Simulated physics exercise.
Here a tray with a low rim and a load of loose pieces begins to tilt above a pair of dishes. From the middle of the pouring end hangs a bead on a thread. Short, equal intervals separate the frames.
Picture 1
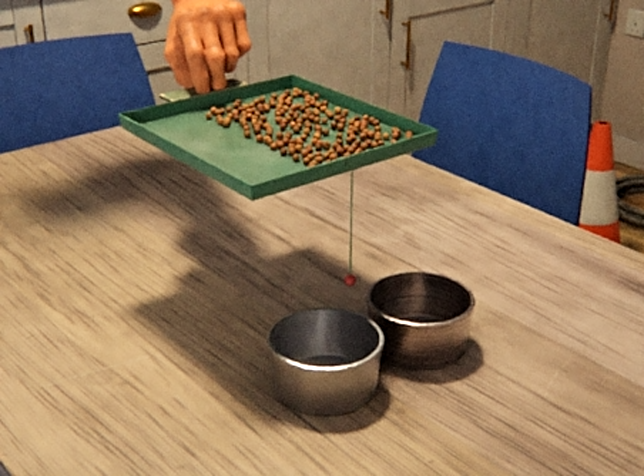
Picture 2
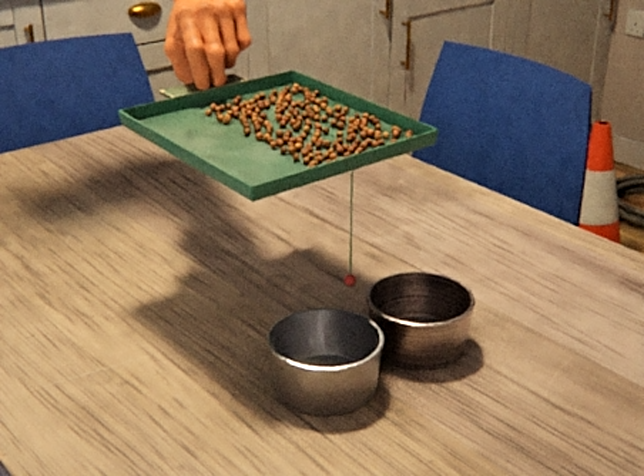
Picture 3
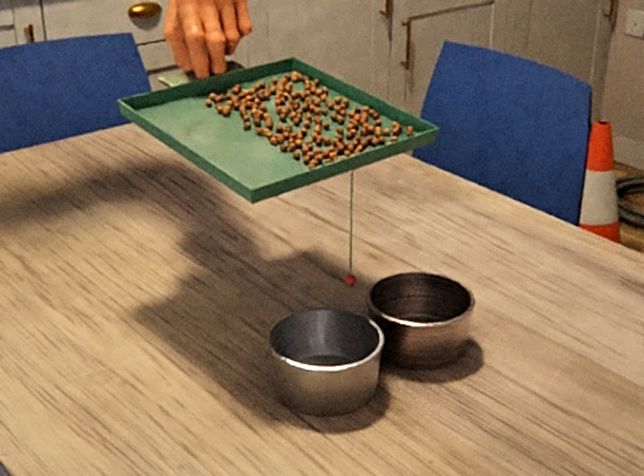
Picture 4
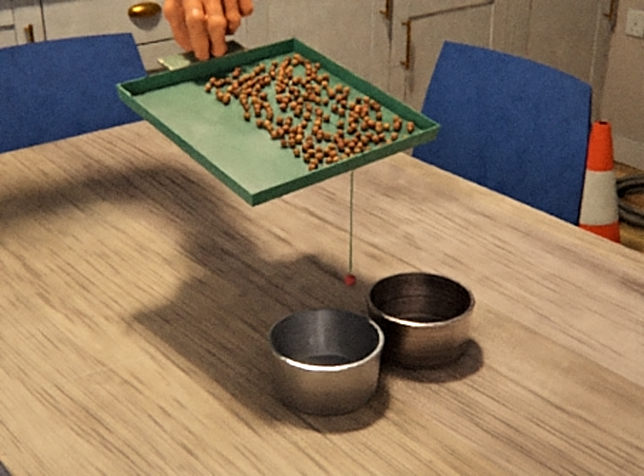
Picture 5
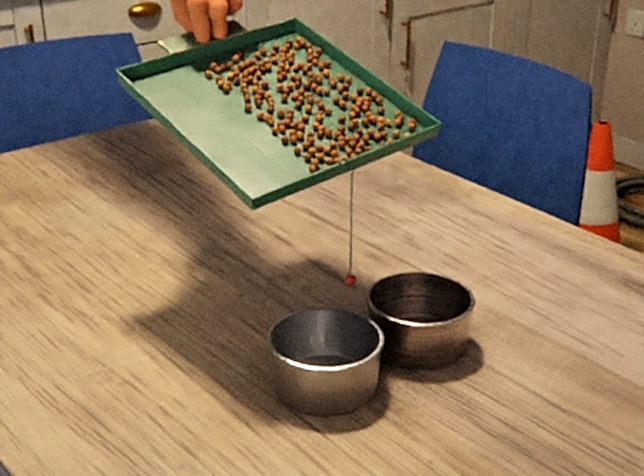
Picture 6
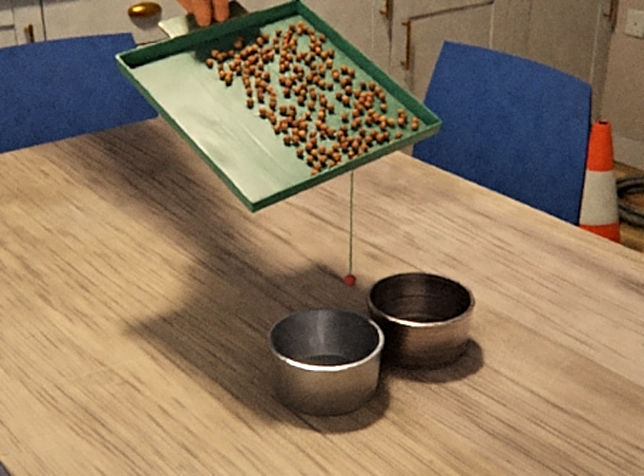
A hand at the upper left holds the back of a green low-rimmed tray of small brown balls above a wooden table in a kitchen, seen from slightly above. A red bead hangs on a thread over two metal dishes, with blue chairs and an orange-and-white cone behind. The hand steadily raises the tray's back, steepening its slope, while the camera stays still.
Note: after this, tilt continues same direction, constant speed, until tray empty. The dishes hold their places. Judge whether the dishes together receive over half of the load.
Turns out most of it gets caught in the end.
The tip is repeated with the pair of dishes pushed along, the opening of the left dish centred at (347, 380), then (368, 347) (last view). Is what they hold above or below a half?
At place one not up to half; at place two not up to half.
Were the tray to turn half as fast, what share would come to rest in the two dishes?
About 60 per cent.
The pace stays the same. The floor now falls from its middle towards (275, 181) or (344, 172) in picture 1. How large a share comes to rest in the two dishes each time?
20 per cent, then 80 per cent.
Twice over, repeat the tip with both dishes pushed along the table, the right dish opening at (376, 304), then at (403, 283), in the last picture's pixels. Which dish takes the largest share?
Result, try one: The left of the two; try two: The left of the two.
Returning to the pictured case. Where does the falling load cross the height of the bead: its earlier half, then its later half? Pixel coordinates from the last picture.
For the early half I get (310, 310), and for the late half (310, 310).
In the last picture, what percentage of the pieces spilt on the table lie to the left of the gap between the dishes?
Estimate: About 90 in every hundred.
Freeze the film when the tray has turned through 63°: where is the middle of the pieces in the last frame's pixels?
I'd put the middle close to (324, 170).
Shortly afterwards, tray tipped steeply; the bulk on the tray; a little in the air.
Next, tray tipped past a quarter turn; near two thirds on the tray; a little in the left dish; a little outside both; a little in the air.
Some moments later, tray tipped past a quarter turn; near half in the left dish; a little in the right dish; near a third outside both.
In the end, tray tipped past a quarter turn; near half in the left dish; a little in the right dish; near a third outside both.
